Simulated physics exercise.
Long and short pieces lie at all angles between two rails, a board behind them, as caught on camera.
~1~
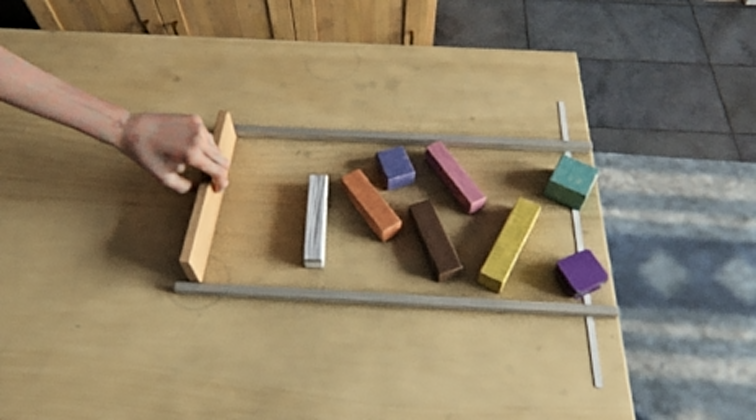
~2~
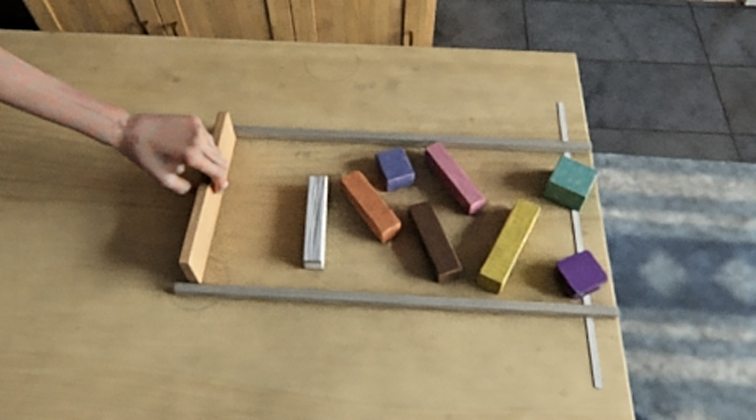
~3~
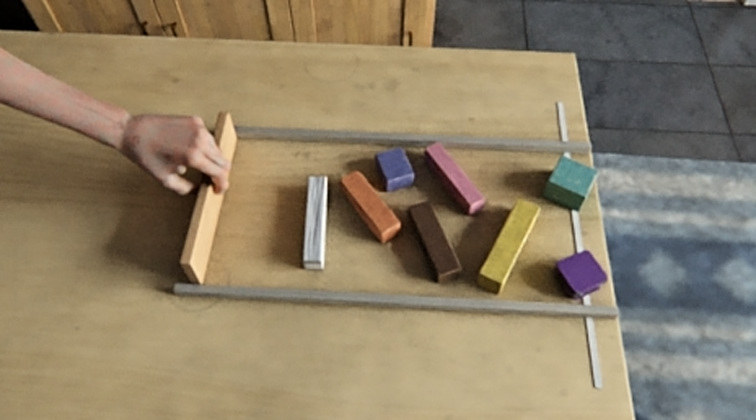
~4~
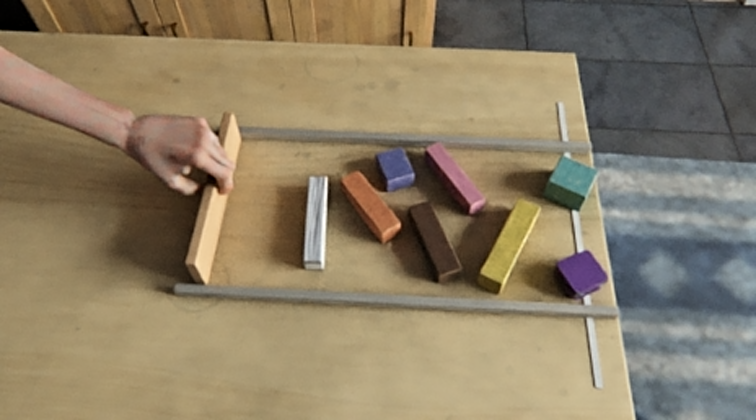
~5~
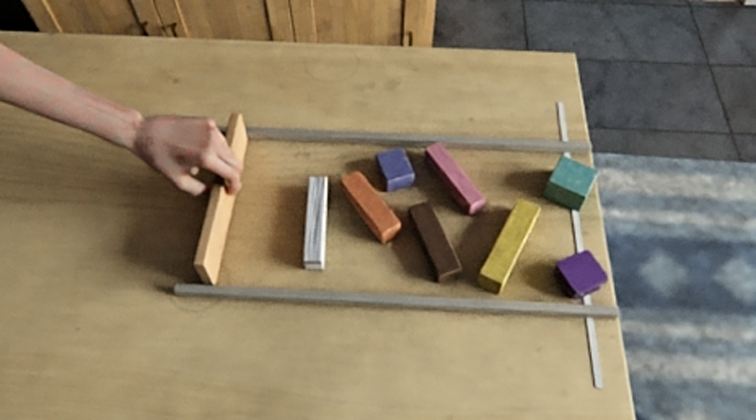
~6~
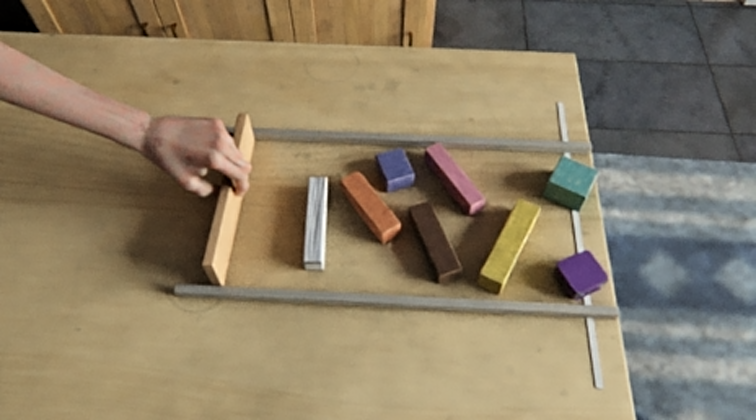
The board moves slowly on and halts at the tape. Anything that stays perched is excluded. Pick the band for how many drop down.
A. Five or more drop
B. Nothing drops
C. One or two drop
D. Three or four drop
Five or more drop.
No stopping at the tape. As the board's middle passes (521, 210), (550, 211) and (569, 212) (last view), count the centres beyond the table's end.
Middles past end - pos 1: 1, pos 2: 3, pos 3: 5.
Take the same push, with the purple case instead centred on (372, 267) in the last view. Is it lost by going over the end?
From that start it falls away.
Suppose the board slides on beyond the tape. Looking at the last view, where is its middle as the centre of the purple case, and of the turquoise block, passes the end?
Roughly at (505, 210) and roughly at (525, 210).
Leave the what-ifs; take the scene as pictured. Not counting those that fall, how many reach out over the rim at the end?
1.
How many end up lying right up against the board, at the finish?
Number in contact with it: 2.
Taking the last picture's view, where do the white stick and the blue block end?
The one named first is at (590, 235), the next at (589, 160).
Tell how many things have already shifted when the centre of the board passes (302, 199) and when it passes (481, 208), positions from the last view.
The count reaches 0 first and 7 second.
A little later, none off yet; turquoise block at rest near (571, 184); purple case at rest near (579, 276); yellow bar at rest near (509, 245).
Next, none off yet; turquoise block at rest near (571, 184); purple case at rest near (579, 276); yellow bar moving near (516, 246).
Later still, none off yet; turquoise block shifted about its own width near (598, 183); purple case on its side near (629, 306); yellow bar shifted about its own width near (604, 259).
When it is over, the number that fall off is five or more; down, orange bar, brown bar, pink bar, yellow bar, purple case and turquoise block.
